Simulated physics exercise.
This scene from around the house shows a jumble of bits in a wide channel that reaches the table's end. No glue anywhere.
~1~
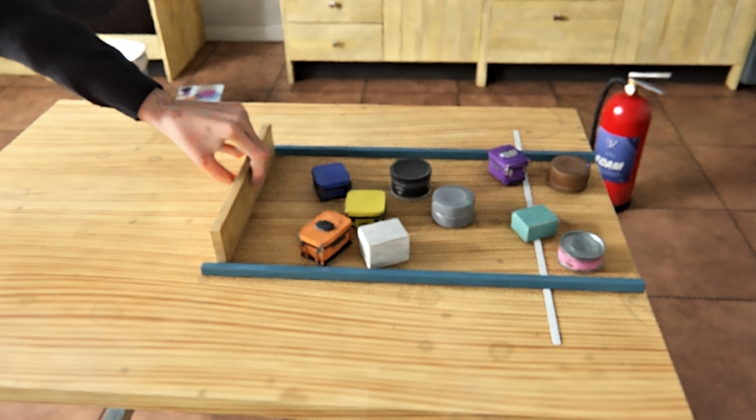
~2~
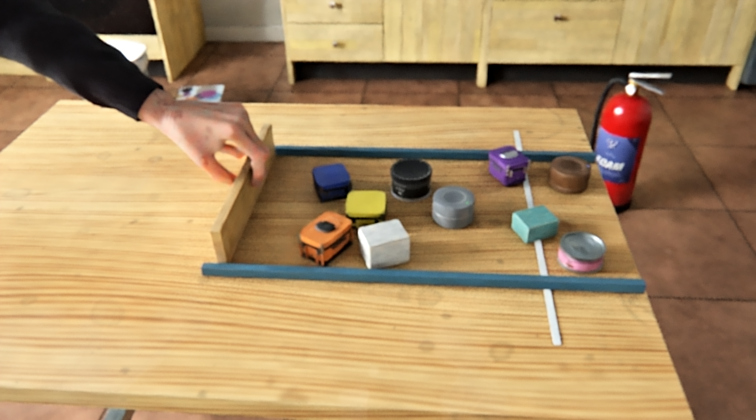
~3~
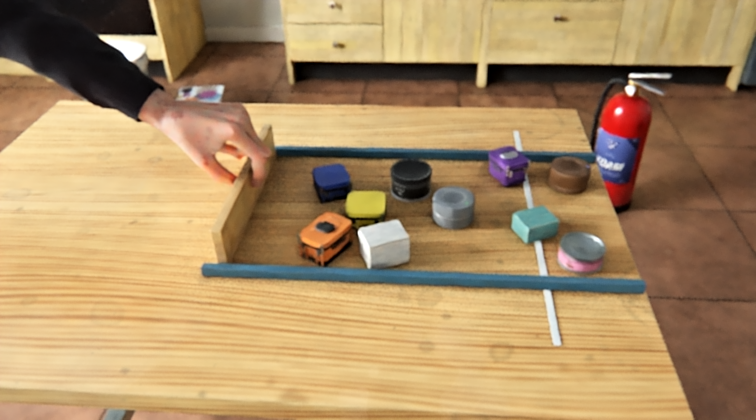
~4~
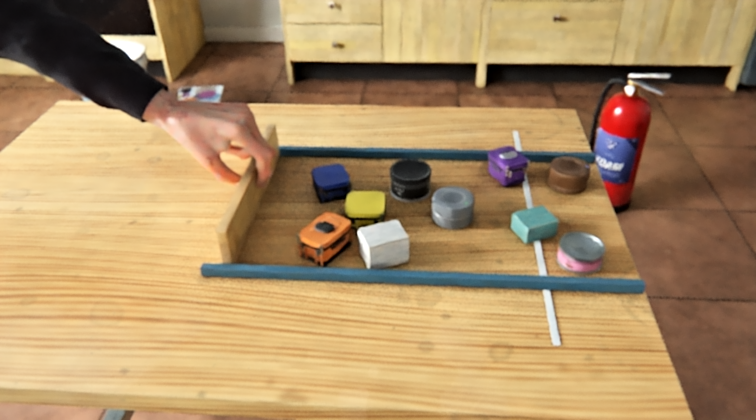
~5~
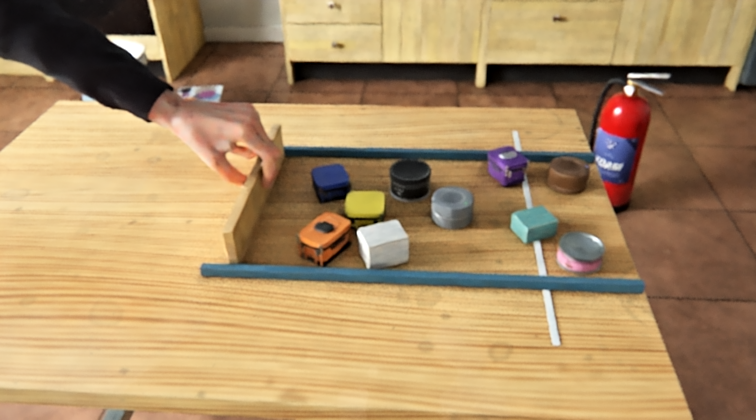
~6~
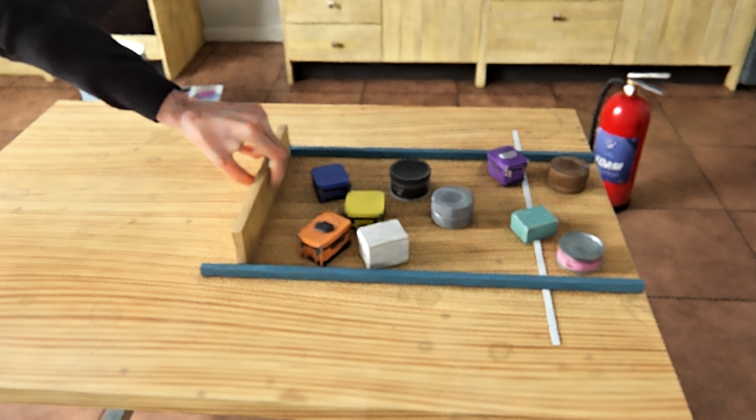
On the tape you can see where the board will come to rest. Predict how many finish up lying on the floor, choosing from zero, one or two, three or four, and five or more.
My prediction is one or two.
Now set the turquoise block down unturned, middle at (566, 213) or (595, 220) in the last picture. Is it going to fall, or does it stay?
One place after the other: It ends up falling; it ends up falling.
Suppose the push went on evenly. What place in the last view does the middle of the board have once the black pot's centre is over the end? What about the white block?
First near (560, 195), second near (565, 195).
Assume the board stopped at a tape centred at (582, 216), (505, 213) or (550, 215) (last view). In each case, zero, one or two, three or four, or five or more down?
So, going place by place, I'd say five or more; not one; one or two.
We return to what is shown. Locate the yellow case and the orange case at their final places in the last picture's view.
I'd say approximately (552, 216) and then (556, 242).
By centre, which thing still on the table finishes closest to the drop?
Foremost: The brown lid.
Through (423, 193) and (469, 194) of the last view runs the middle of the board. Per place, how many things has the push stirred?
It comes to 6 for the first spot, 8 for the other.
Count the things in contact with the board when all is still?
In contact: 4.
Soon after, none off yet; brown lid at rest near (568, 175); pink pot at rest near (580, 253); turquoise block at rest near (534, 224).
After that, none off yet; brown lid moving near (572, 174); pink pot displaced a little near (593, 253); turquoise block displaced about its own width near (558, 234).
In the end, the number that fall off is one or two; gone, pink pot.
